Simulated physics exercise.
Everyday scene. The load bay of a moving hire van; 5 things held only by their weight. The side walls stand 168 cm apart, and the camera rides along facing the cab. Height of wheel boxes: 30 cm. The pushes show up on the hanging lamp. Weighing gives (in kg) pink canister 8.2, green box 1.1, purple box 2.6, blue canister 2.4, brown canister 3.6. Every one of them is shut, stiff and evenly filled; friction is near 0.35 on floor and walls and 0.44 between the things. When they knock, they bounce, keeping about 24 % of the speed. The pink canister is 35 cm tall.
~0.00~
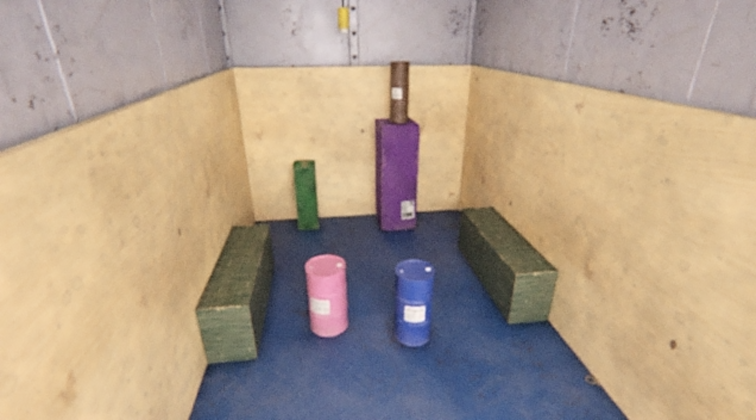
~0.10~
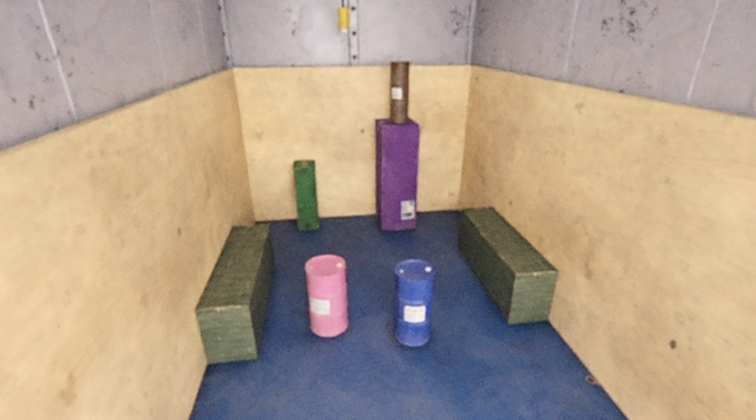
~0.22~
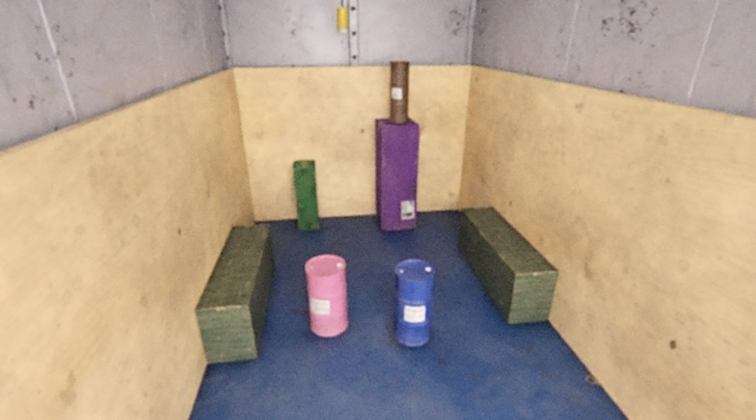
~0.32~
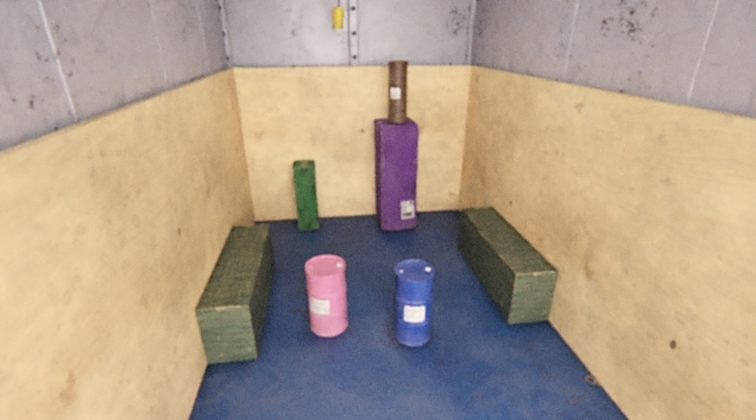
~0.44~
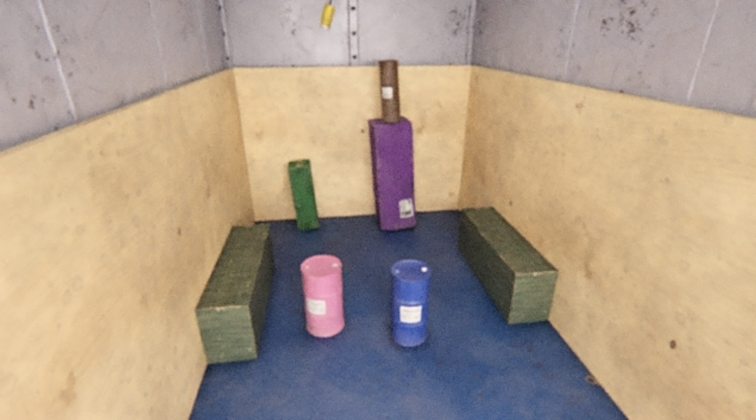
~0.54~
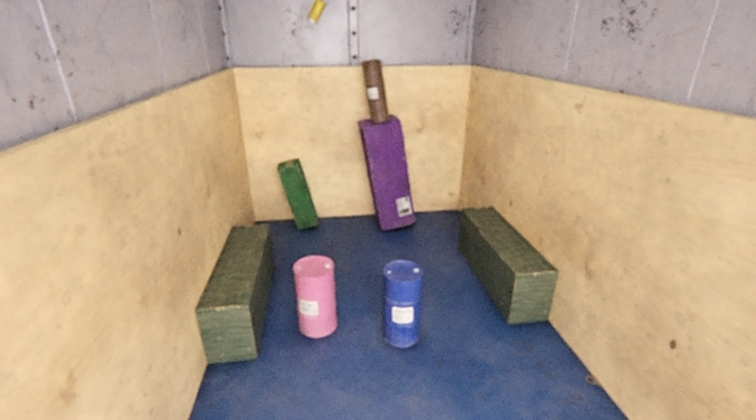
The hanging yellow lamp swings left, then the tall boxes lean left as both drums slide slightly left.
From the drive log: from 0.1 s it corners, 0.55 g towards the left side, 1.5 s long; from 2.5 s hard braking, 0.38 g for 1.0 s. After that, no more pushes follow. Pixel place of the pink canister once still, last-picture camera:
About (280, 293).
Around 0.84 s, force 0.55 g left; brown canister now down from a perch; pink canister shifted 23 cm near (279, 300); purple box at 50° to upright.
Around 1.24 s, force 0.55 g left; pink canister shifted 24 cm near (279, 300); purple box on its side; green box on its side.
Finally (4.2 s), down from a perch, brown canister; on their side or leaning hard in the back, green box and purple box; not toppled but over 15 cm from the start, pink canister and blue canister. Final places as that camera would see them, pink canister near (280, 293).
